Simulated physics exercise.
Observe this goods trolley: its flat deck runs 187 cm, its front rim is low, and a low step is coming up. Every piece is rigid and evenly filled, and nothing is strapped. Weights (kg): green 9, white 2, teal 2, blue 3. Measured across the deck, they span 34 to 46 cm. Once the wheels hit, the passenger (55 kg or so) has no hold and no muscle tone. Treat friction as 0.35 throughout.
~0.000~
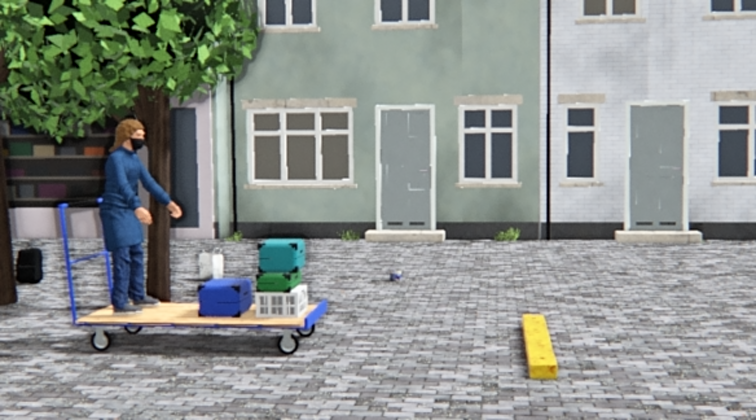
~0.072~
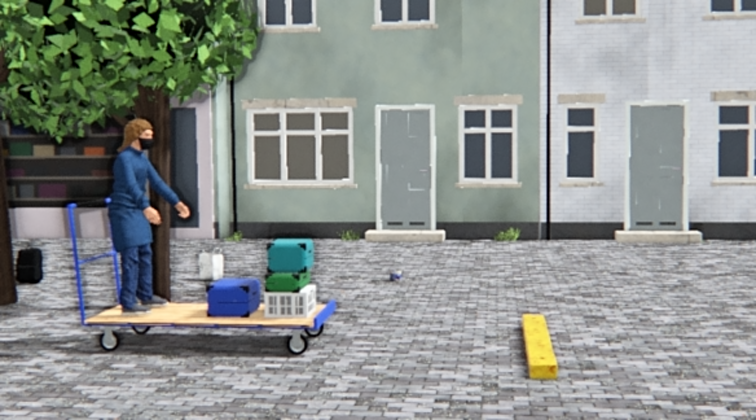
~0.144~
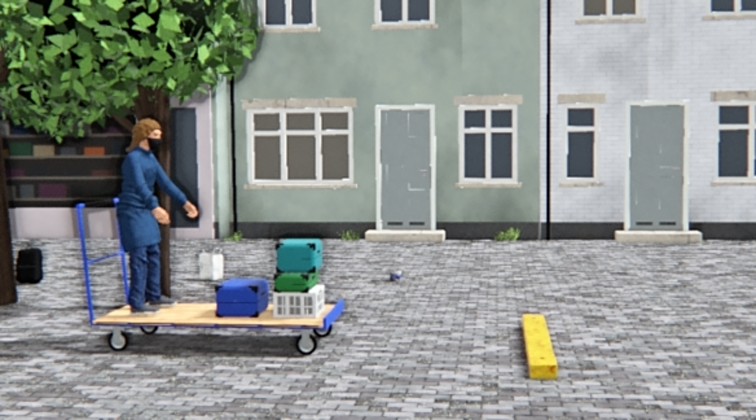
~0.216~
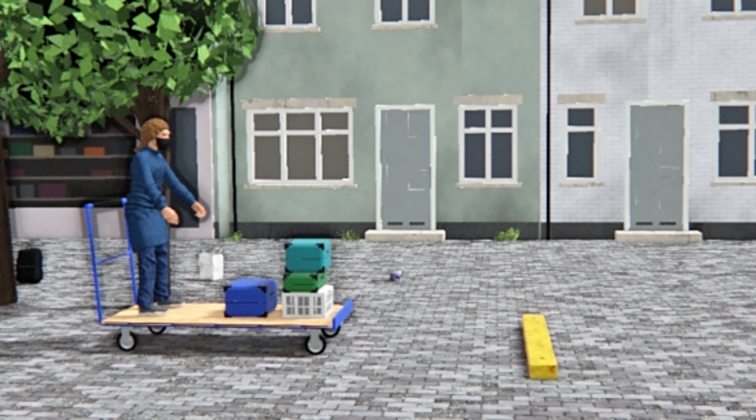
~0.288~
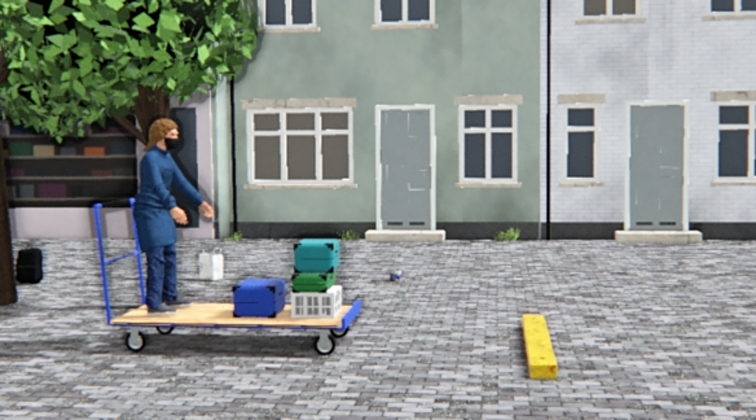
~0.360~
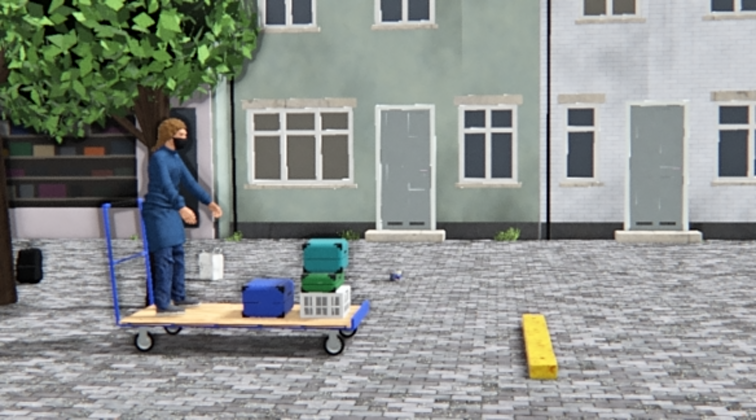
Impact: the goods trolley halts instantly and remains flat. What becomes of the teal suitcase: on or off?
The teal suitcase stays aboard.
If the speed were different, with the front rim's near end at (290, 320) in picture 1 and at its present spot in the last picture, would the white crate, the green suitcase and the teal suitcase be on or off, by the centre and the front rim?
Then the white one is still in place, the green one is no longer aboard and the teal one is no longer aboard.
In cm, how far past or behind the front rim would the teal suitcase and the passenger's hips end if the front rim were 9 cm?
With that rim, teal stays 10 cm behind and the hips stay 130 cm behind.
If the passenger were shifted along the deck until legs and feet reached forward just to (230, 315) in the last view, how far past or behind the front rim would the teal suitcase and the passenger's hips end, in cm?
The teal one would stop 10 cm behind the front rim and the hips 110 cm behind it.
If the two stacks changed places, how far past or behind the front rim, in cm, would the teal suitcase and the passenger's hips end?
In that case the teal one ends 70 cm past the front rim, while the hips stay 140 cm behind it.
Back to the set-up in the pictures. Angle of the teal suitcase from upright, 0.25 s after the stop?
Roughly 0 degrees.
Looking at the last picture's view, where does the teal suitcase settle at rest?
(525, 257).
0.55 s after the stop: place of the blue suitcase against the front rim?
Roughly 65 cm behind it.
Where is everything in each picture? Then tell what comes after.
The first frame shows teal suitcase (282, 256), hips (119, 210), rim corner (306, 324); 177 cm short of the stop.
The second frame shows teal suitcase (291, 256), hips (127, 210), rim corner (315, 324); 169 cm short of the stop.
The third frame shows teal suitcase (300, 256), hips (135, 210), rim corner (324, 325); 162 cm short of the stop.
The fourth frame shows teal suitcase (308, 256), hips (144, 210), rim corner (334, 325); 155 cm short of the stop.
The fifth frame shows teal suitcase (317, 256), hips (152, 210), rim corner (343, 325); 147 cm short of the stop.
The sixth frame shows teal suitcase (326, 256), hips (161, 210), rim corner (352, 325); 140 cm short of the stop. Speed about 1.0 m/s.
The wheels strike at 1.74 s.
After 2.29 s the teal suitcase is 10 cm behind the rim, tilted 0°, near (525, 257) in the last picture's view.
After 2.74 s the teal suitcase is 10 cm behind the rim, tilted 0°, near (525, 257) in the last picture's view.
At rest, 3.1 s, nothing is past the rim; behind it, green suitcase, white crate, teal suitcase, blue suitcase and the passenger's hips.
